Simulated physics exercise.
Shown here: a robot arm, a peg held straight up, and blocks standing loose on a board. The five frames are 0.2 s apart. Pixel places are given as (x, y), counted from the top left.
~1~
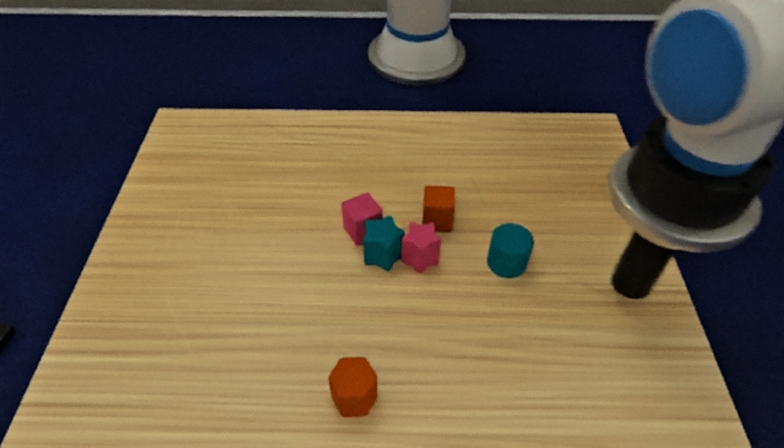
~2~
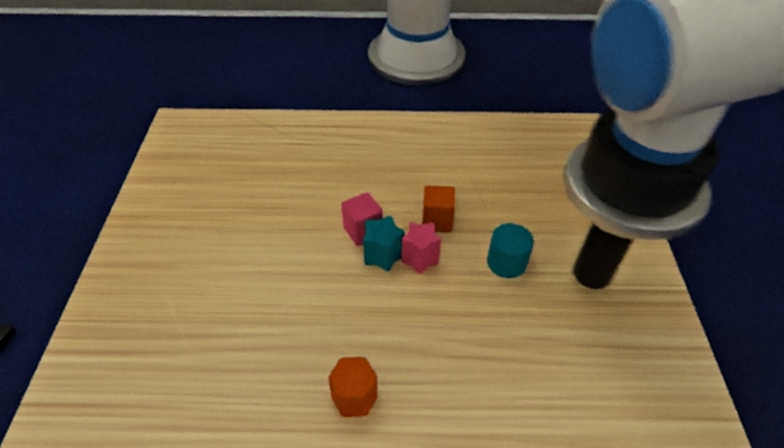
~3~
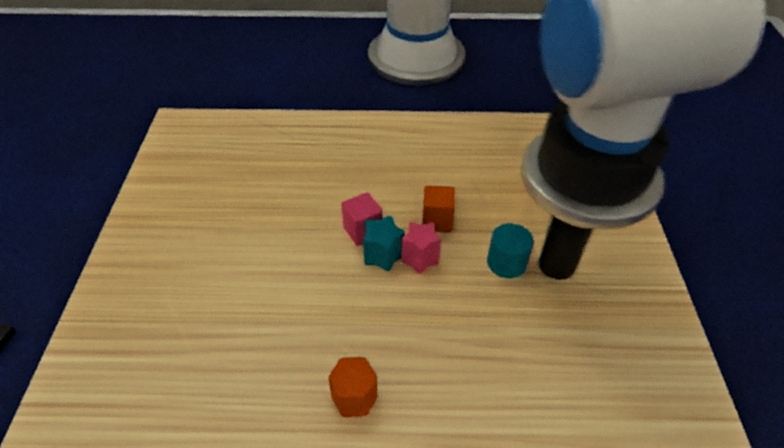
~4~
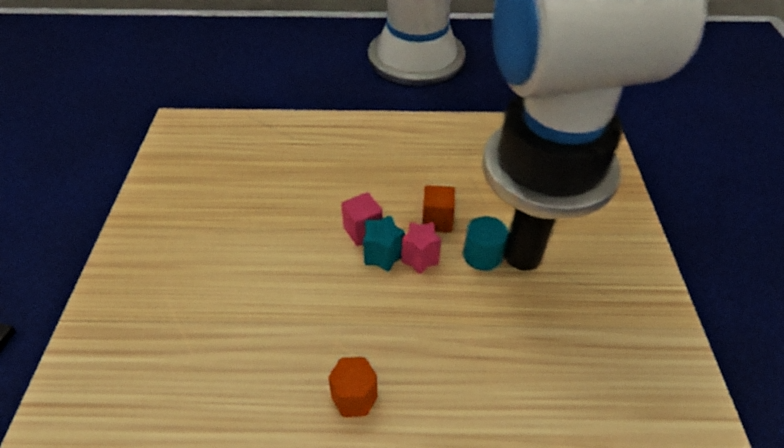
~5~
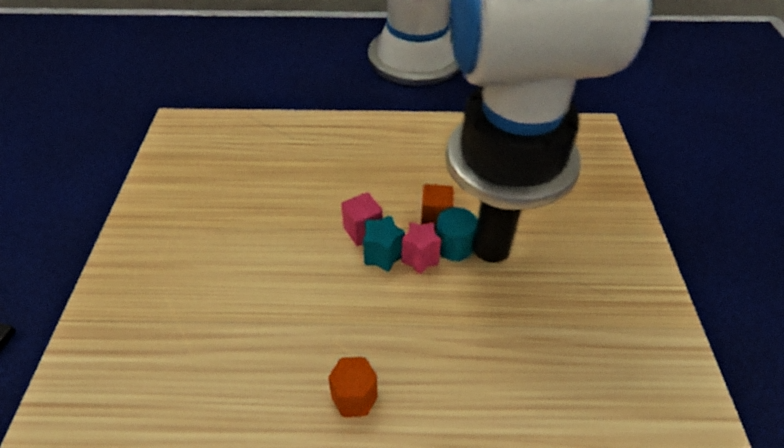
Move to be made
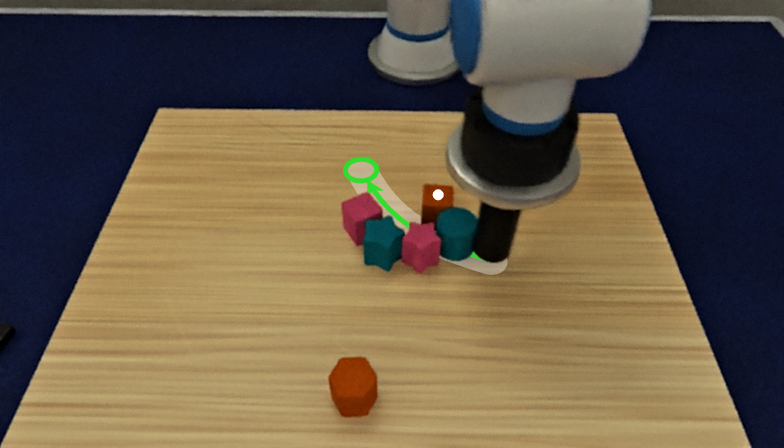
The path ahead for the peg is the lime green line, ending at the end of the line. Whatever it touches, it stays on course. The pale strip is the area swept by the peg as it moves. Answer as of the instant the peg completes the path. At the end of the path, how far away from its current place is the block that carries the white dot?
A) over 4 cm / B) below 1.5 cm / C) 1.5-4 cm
Letter C.
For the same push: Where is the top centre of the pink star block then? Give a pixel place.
Roughly at (402, 226).
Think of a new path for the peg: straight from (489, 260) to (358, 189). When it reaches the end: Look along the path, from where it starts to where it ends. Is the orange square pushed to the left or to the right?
The orange square goes right.
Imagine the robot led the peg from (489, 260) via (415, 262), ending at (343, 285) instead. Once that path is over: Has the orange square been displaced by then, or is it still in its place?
Gets moved.
Drawn move, from (489, 260) via (430, 238) and (386, 206), ending at (361, 170); the dot is on the orange square.
The first path, step by step. One third of the way, peg at (430, 226); turquoise star block at (371, 236), turned 35° clockwise; pink star block at (405, 231), turned 85° anticlockwise; orange square at (427, 178), turned 25° clockwise; turquoise cylinder at (401, 196).
Two thirds of the way, peg at (385, 194); pink square at (359, 206); turquoise star block at (368, 238), turned 35° clockwise; pink star block at (402, 226); orange square at (427, 178), turned 30° clockwise; turquoise cylinder at (355, 167).
At the end, peg at (361, 158); pink square at (359, 206); turquoise star block at (368, 238), turned 35° clockwise; pink star block at (402, 226), turned 120° anticlockwise; orange square at (427, 178), turned 30° clockwise; turquoise cylinder at (325, 148).
